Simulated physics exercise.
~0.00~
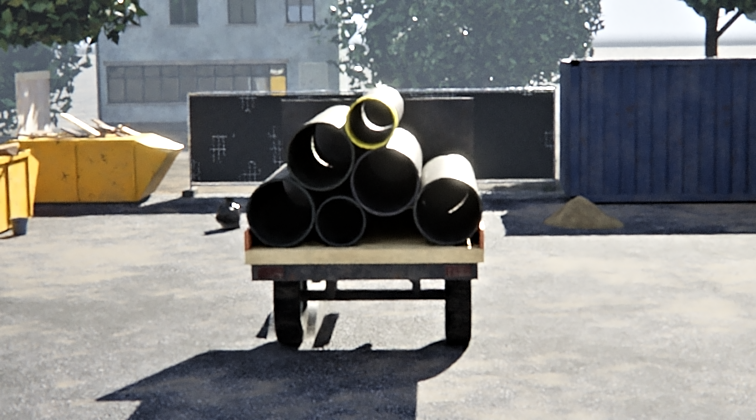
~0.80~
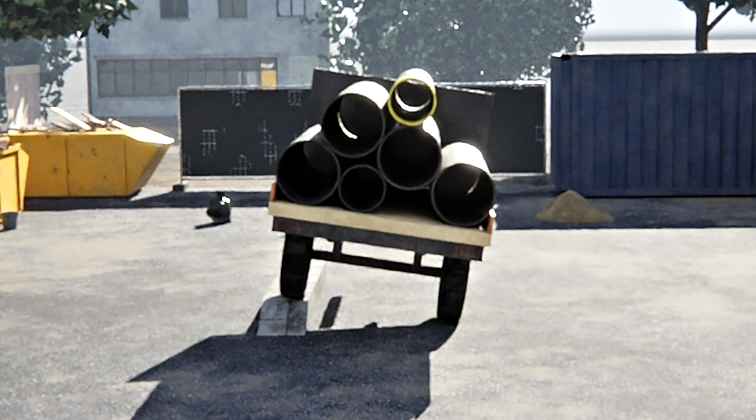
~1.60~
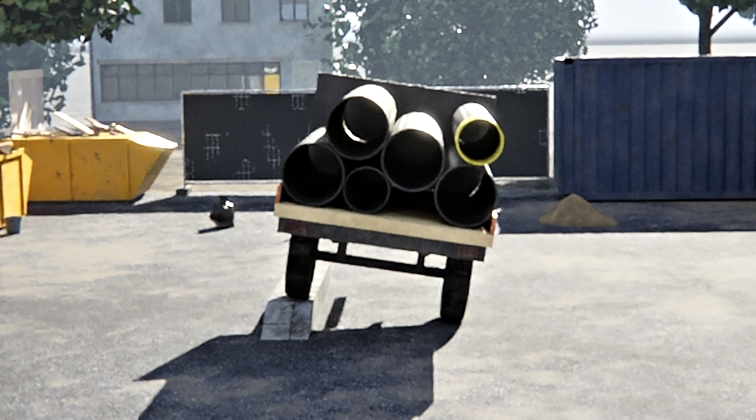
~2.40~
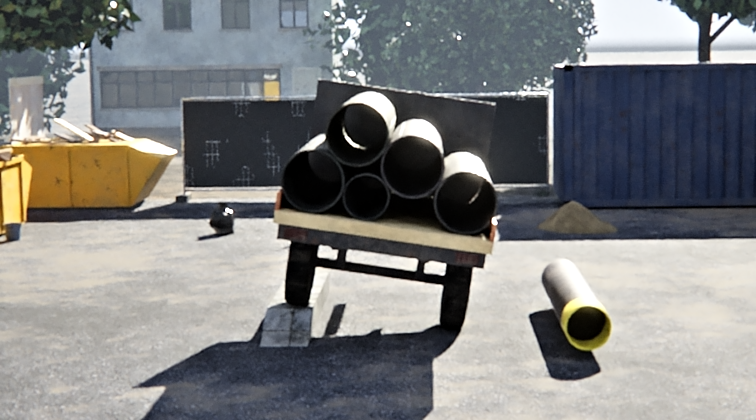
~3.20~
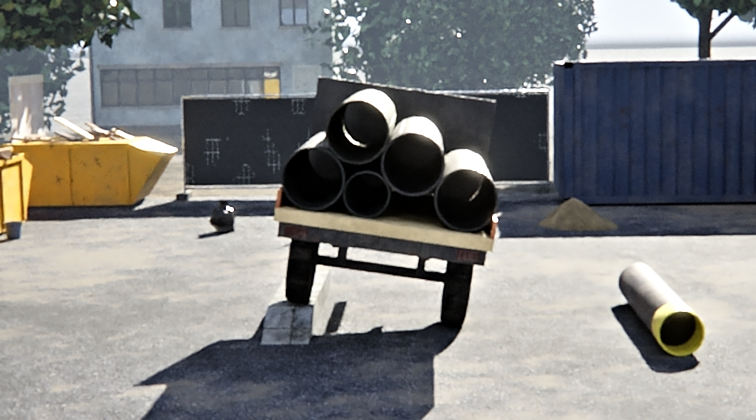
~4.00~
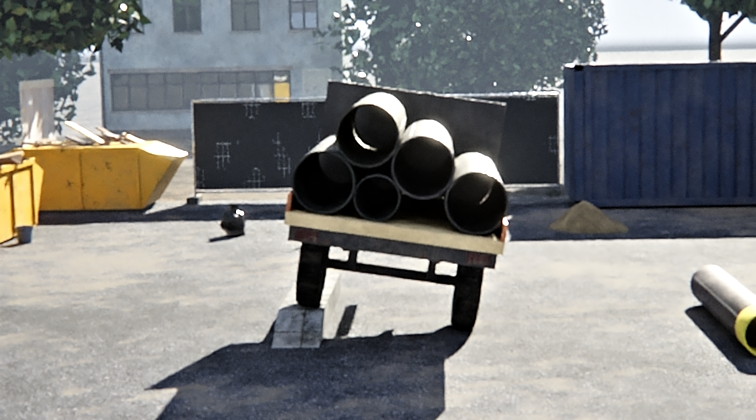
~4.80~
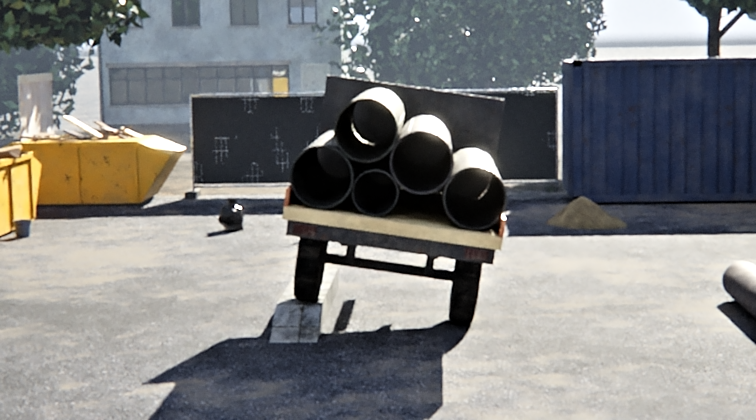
A yellow-rimmed pipe on top of a stack of dark pipes rolls right as the flat trailer tilts with its left wheel on a kerb, drops off the right side and rolls away across the ground, ending at the right edge of view while the other pipes stay on the leaning deck.
